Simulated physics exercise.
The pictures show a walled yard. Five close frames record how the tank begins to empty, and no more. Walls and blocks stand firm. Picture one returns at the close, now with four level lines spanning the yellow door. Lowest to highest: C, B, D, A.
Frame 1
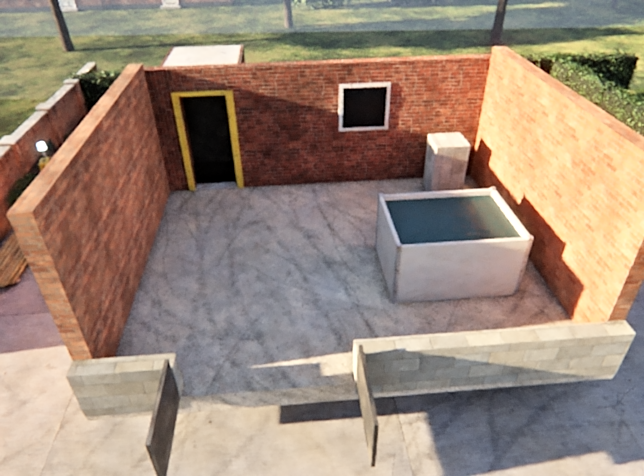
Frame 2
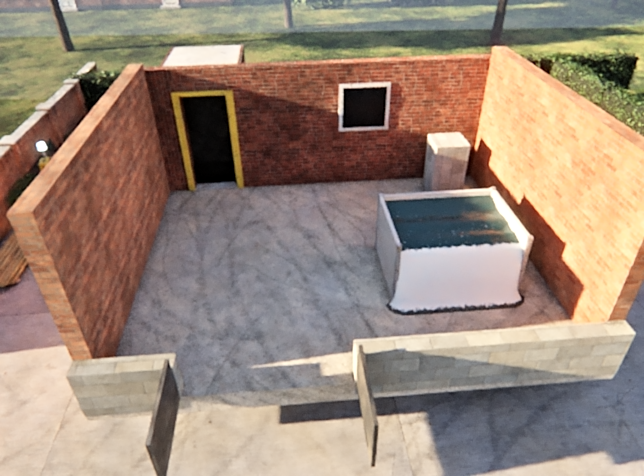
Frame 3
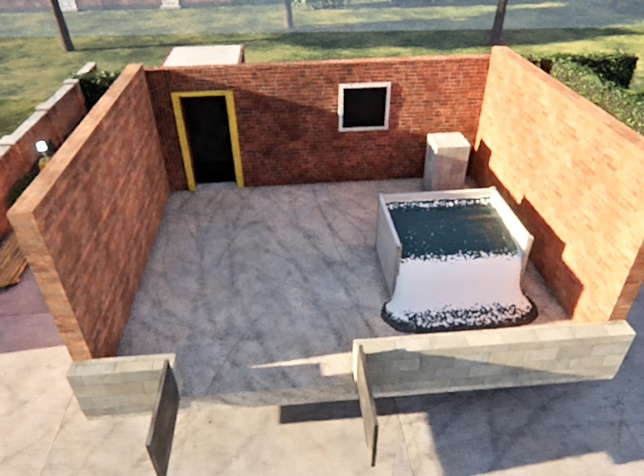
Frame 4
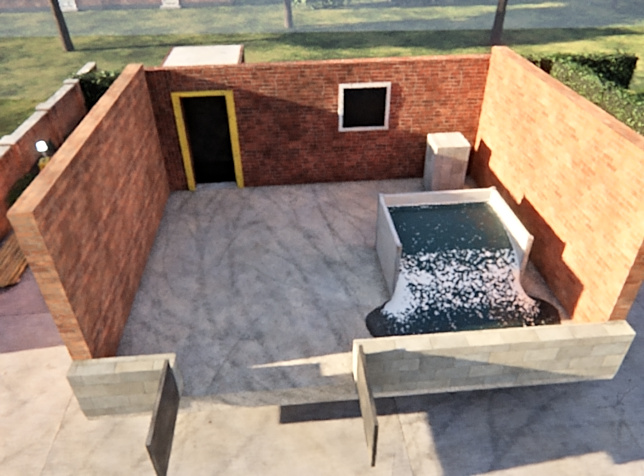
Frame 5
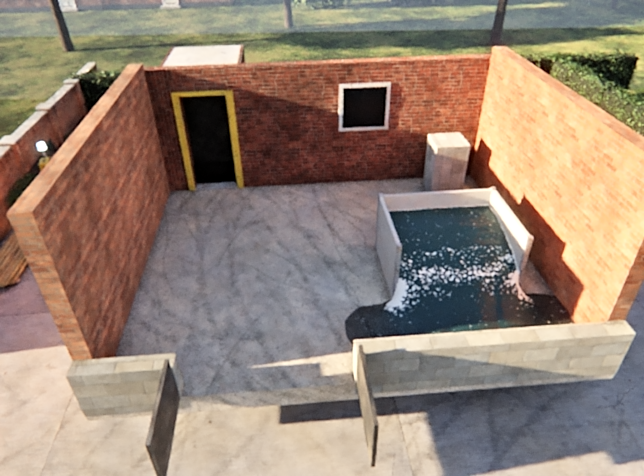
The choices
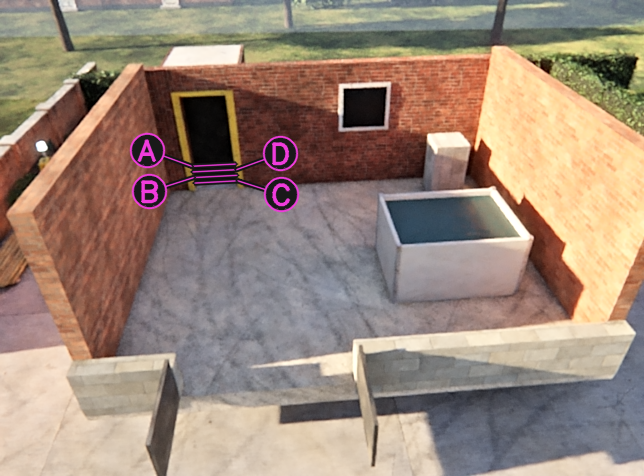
Dark water rests in a pale tank at the right of a brick-walled yard, seen from above by a still camera, then pours out through the tank's front side in a white sheet. A yellow-framed doorway stands at the back left, beside a white-framed window, with low pale walls in front. The water spreads dark across the grey floor toward the low wall, foam flecking its surface.
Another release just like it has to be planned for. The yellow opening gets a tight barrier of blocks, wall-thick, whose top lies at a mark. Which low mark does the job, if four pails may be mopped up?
Choose C.
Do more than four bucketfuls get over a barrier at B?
No.
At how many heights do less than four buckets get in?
All of them.
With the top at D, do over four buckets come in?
No, not at all.
On the marked copy, A at (213, 165); B at (215, 176); C at (216, 181); D at (214, 170); from the bottom up C, B, D, A.
With A, nothing gets over.
With B, nothing gets over.
With C, nothing gets over.
With D, nothing gets over.
